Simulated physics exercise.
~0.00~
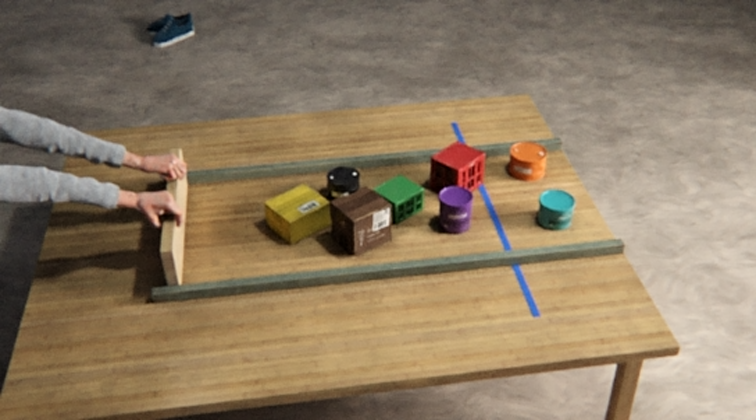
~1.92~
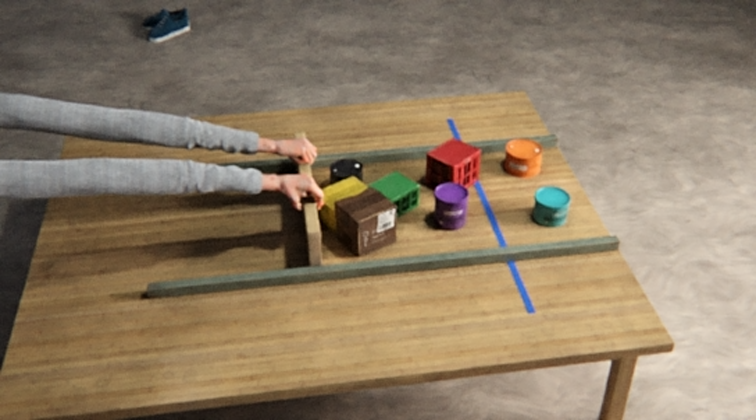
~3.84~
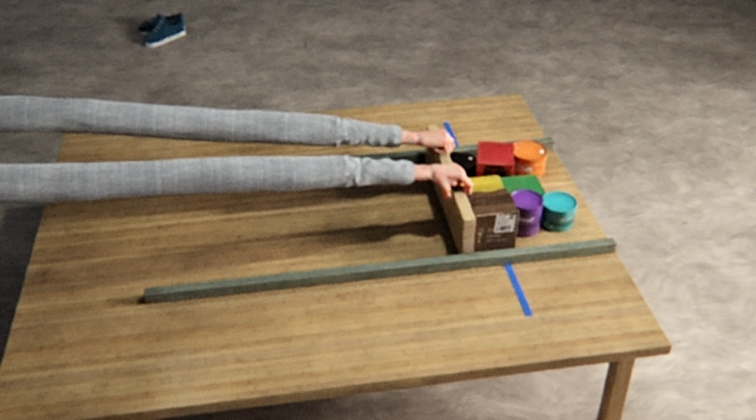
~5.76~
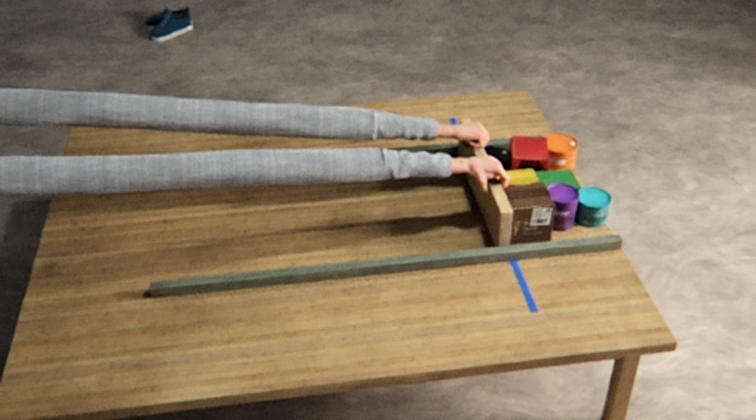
The clip opens on a wooden table where two hands in grey sleeves hold an upright plank at the left, between two long green rails. To its right sit yellow and brown boxes, a black canister, green and red crates, and purple, orange and turquoise tubs around a blue tape line. The hands slide the plank right, and it meets the yellow box and presses it toward the brown one. The push continues, gathering the boxes, crates and tubs into a tight cluster. Finally the plank carries the group past the tape toward the right edge, with everything still on the table.
